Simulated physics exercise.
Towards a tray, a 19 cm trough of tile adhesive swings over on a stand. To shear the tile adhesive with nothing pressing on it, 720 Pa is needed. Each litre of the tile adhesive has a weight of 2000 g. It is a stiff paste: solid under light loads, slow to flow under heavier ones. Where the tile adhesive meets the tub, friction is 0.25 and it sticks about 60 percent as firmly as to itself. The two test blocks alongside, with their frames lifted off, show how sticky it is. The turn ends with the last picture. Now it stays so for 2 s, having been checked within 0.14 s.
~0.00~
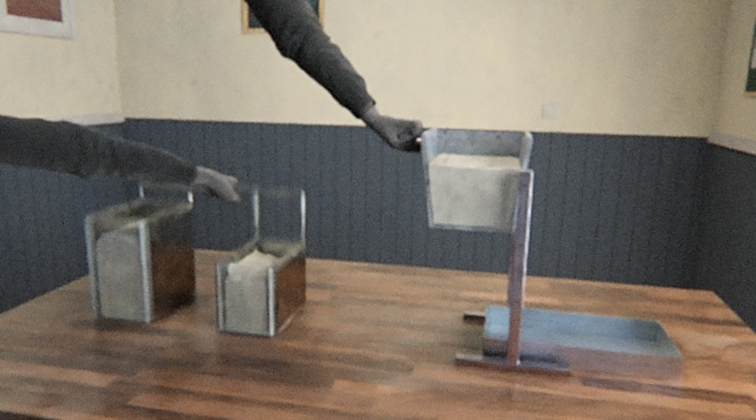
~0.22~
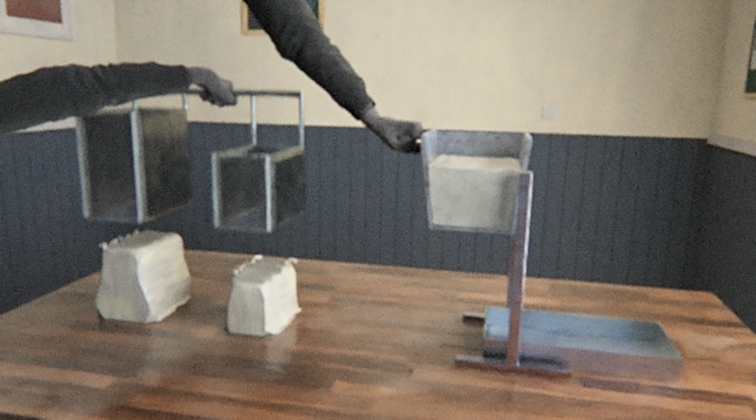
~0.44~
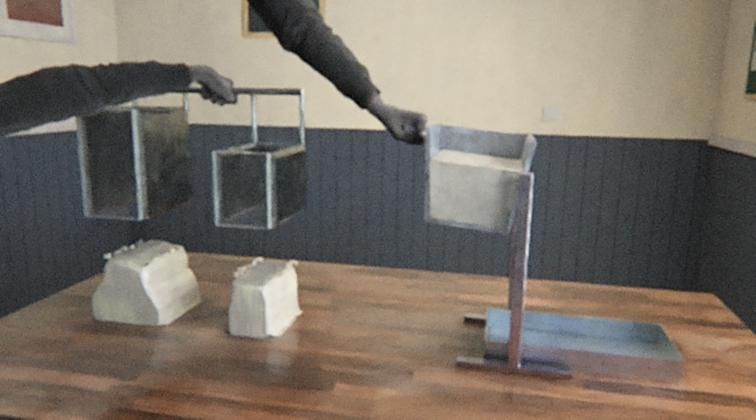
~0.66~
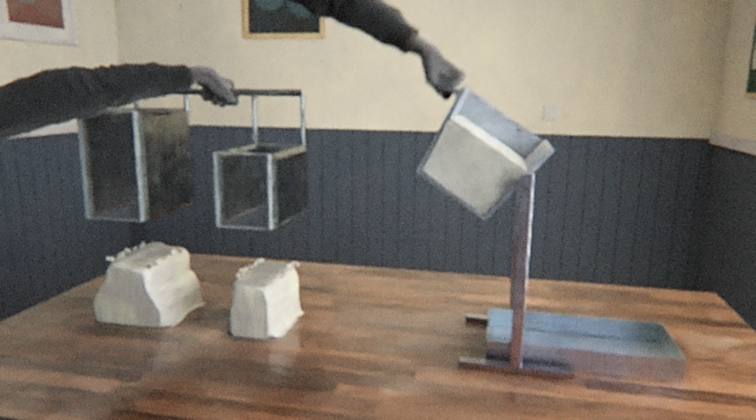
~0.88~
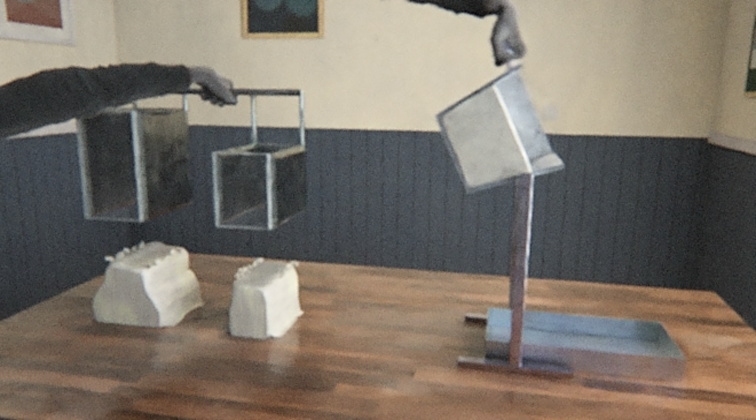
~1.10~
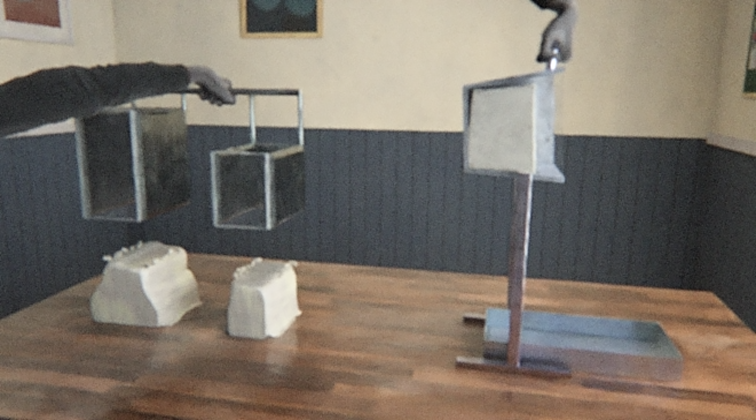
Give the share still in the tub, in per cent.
100 %.
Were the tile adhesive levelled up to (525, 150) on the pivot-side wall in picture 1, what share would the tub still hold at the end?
In that case, around 65 percent.
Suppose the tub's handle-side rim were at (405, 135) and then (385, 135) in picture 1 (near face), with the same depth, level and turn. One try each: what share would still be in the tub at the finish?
First try 50 per cent, second try 50 per cent.
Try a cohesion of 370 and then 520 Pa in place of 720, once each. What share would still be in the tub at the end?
It'd be some 65 percent the first time and some 75 percent the second.
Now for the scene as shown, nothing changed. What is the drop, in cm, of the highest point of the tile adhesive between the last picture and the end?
4 cm.
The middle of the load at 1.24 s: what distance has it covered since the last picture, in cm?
Around 2 cm.
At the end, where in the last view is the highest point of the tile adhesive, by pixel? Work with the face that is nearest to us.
Around (504, 102).
By 1.24 s, the tub is at 86 degrees and holds 100 %.
By 1.41 s, the tub is at 86 degrees and holds 100 %.
By 1.58 s, the tub is at 86 degrees and holds 100 %.
By 1.75 s, the tub is at 86 degrees and holds 100 %.
By 3.10 s, at the end, the tub is at 86 degrees and holds 100 %.
